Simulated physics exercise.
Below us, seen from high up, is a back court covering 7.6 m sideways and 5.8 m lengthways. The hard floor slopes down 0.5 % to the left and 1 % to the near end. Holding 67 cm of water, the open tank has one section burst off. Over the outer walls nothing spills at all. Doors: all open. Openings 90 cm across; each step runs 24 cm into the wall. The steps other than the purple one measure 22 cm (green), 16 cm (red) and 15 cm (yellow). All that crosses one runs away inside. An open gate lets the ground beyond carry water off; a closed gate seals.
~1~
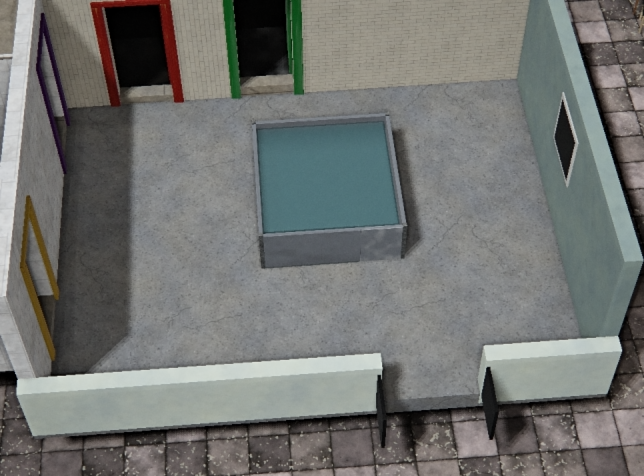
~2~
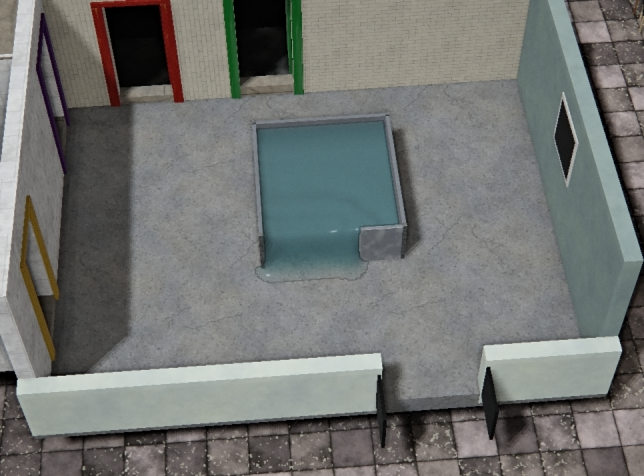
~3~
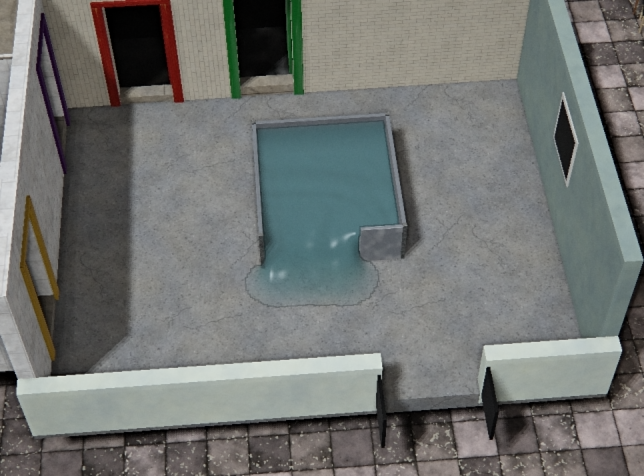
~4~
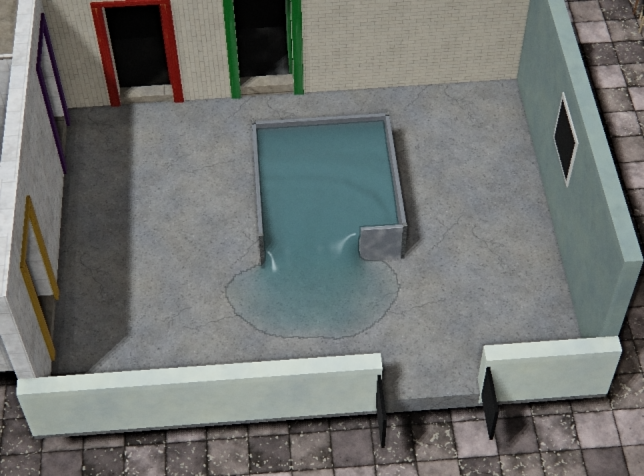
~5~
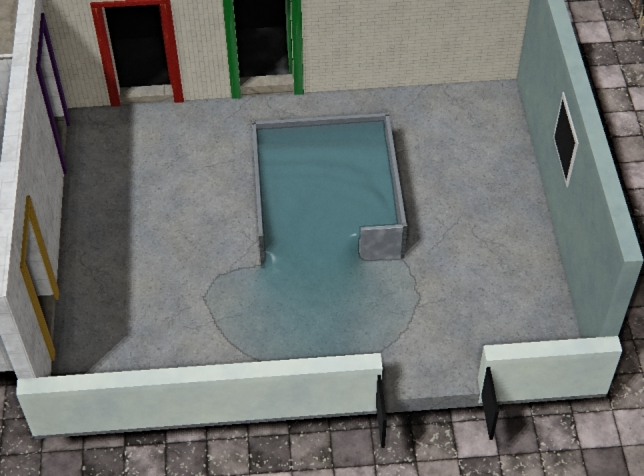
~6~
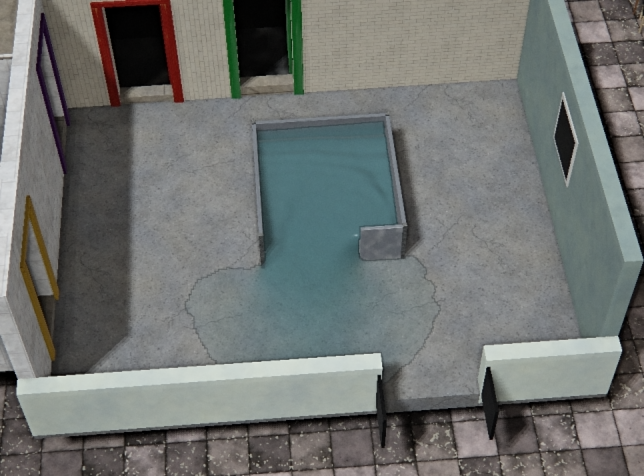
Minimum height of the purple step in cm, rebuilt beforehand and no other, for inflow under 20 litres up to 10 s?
7.5 cm.
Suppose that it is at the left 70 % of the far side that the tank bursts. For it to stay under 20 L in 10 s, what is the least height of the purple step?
Some 22 centimetres.
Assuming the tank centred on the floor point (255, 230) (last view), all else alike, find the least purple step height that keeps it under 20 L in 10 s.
Then close to 11.0 cm.
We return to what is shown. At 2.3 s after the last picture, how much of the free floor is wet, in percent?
Approximately 35 %.
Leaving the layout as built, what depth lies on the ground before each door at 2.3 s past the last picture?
Lab note, cm: Green 0; purple 0; red 0; yellow 22.
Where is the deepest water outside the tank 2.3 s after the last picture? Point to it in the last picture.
At about (63, 410).
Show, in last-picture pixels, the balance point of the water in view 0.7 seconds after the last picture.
(318, 253), roughly.
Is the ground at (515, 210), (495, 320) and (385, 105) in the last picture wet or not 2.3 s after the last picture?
In the order asked: Untouched, soaked, untouched.
Then, 0.7 s after the last picture water covers 20 % of the floor, deepest (44 cm) near (308, 391); it has not reached the purple door.
Then, 2.3 s after the last picture water covers 35 % of the floor, deepest (40 cm) near (63, 410); it has not reached the purple door.
Then, 9.3 s after the last picture water covers 100 % of the floor, deepest (10 cm) near (50, 411); 10 cm at the purple door, 0 litres in over its 24 cm step.
At the purple door as built, the water peaked near 12 cm, 7.5 s after the last picture.
Run again over the same 10 s with other heights there, 31 litres in over 6 cm, 8 litres over 9.5 cm. The limit of 20 litres is kept from about 7.5 cm up.
